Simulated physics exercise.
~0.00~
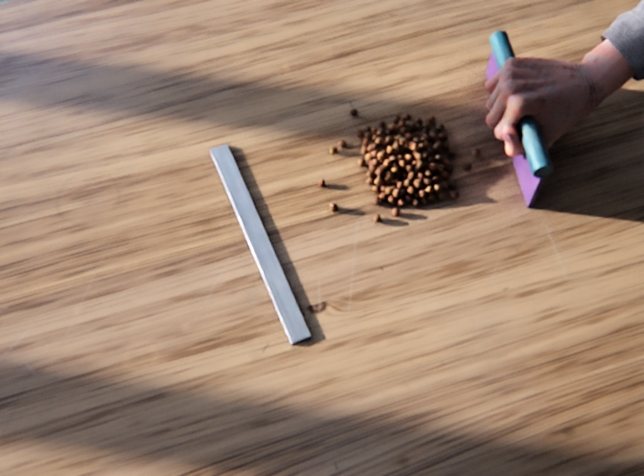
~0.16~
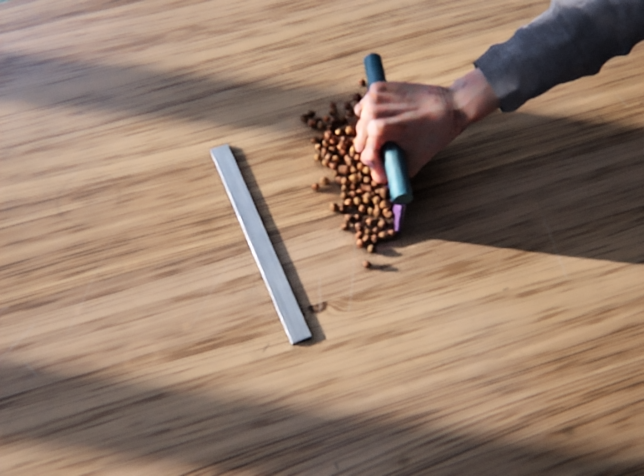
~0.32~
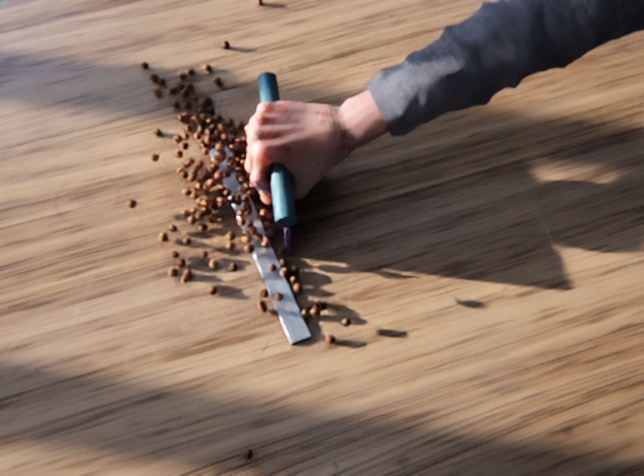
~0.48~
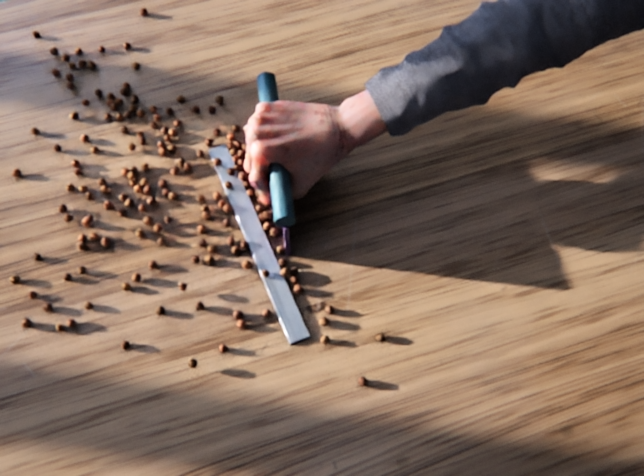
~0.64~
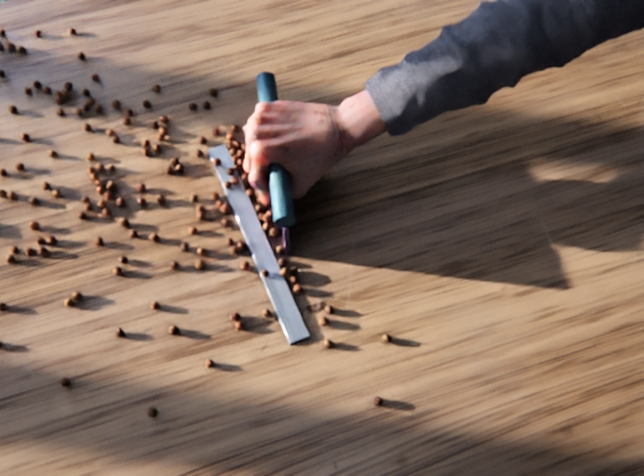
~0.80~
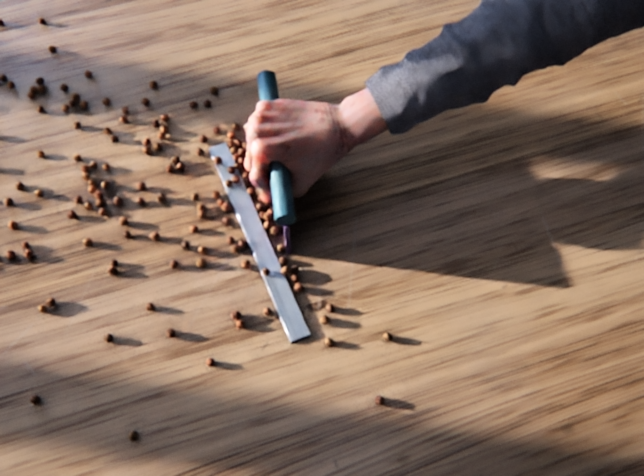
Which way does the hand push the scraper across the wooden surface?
The hand pushes the scraper to the left, toward the metal strip.
